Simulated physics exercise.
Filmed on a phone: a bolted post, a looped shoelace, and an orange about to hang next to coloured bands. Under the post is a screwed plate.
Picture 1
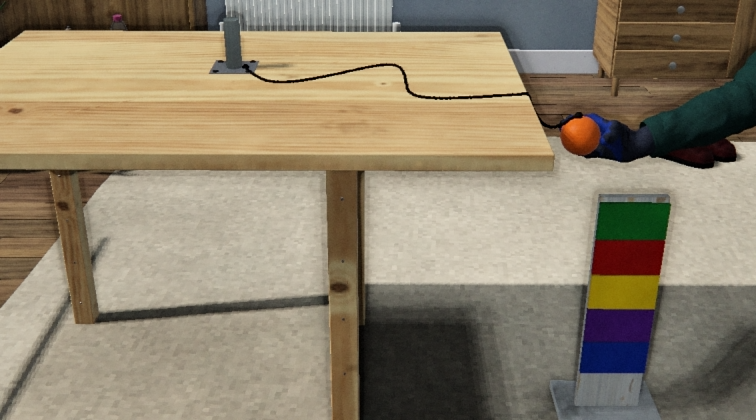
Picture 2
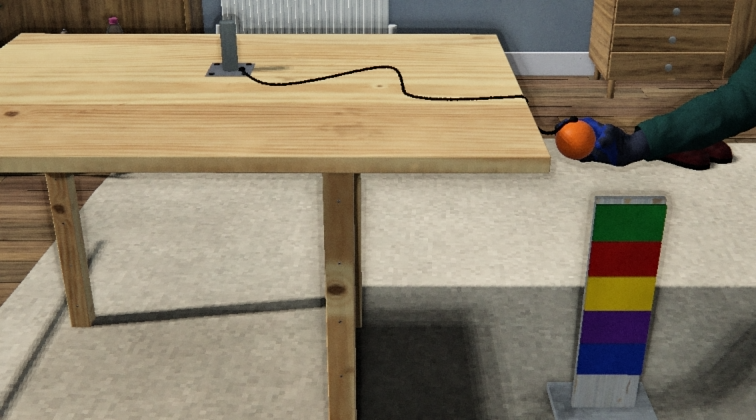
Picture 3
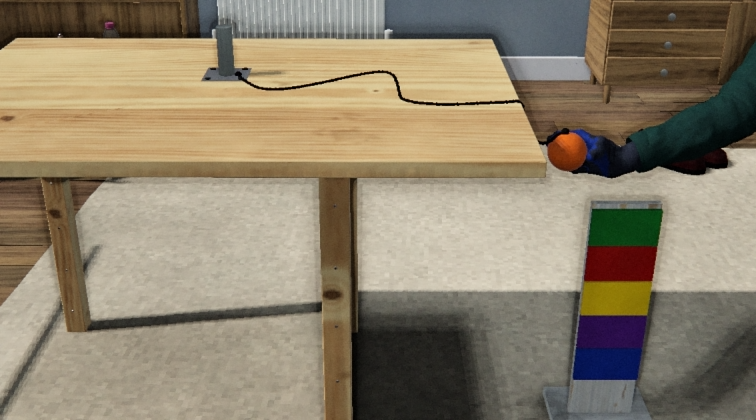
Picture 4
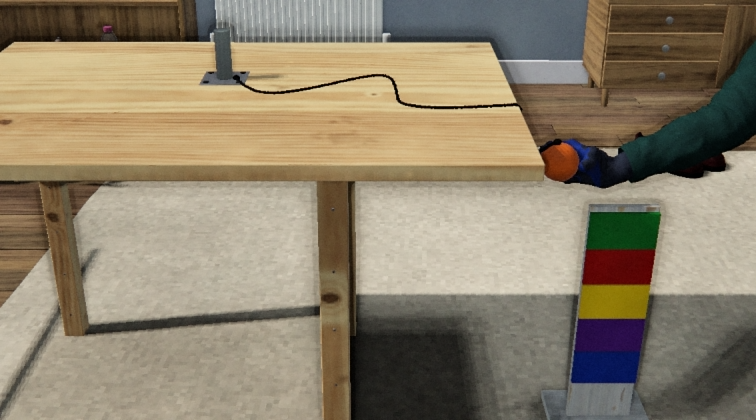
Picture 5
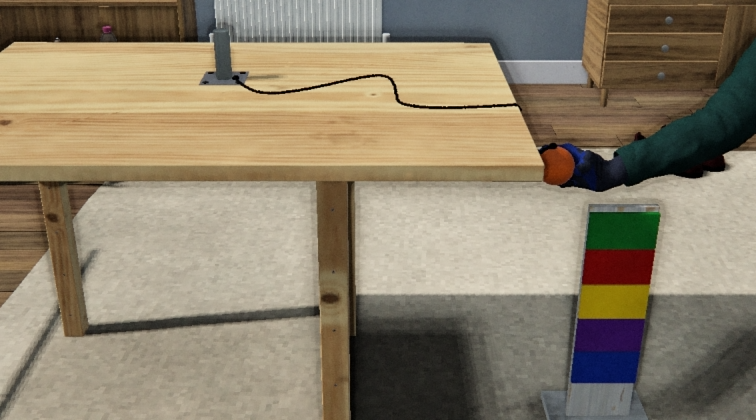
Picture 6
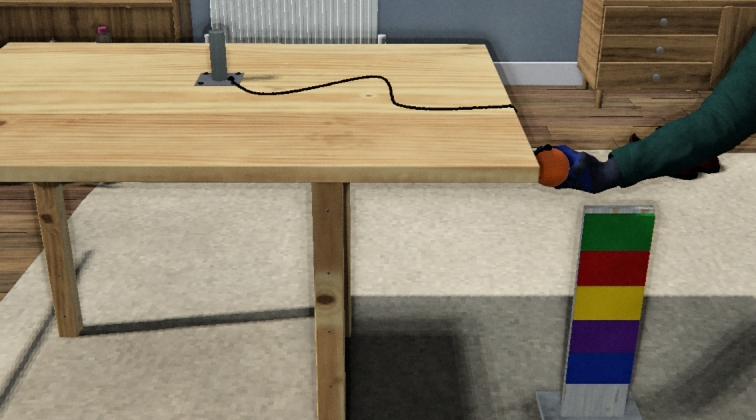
A gloved hand at the right, its arm in a dark green sleeve, holds an orange ball just beyond the edge of a pale wooden table, seen from slightly above in a room. A dark cord curves across the tabletop from a small grey post, and a stand striped green, red, yellow, purple and blue stands below the hand. The hand and ball move slightly down and left toward the table's edge while the view shifts a little.
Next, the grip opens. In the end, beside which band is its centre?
Beside yellow.
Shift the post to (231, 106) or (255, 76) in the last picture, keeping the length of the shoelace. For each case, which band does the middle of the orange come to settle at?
Trial 1 - purple; trial 2 - purple.
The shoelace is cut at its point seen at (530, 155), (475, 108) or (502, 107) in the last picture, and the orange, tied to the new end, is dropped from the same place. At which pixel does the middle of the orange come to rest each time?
Try 1: (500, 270); try 2: (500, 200); try 3: (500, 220).
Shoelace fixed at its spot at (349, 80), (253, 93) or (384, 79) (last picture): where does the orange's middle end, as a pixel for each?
Try one gives (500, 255), try two (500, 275), and try three (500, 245).
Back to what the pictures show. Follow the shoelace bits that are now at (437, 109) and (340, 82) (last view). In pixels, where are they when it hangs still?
First point (505, 140), second point (377, 86).
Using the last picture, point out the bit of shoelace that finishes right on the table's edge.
Look close to (395, 103) - that's the one.
Soon after, orange near (488, 280); level with yellow.
After that, orange near (488, 284); level with yellow.
In the end, orange near (494, 288); level with yellow. Its middle rests at the yellow band.
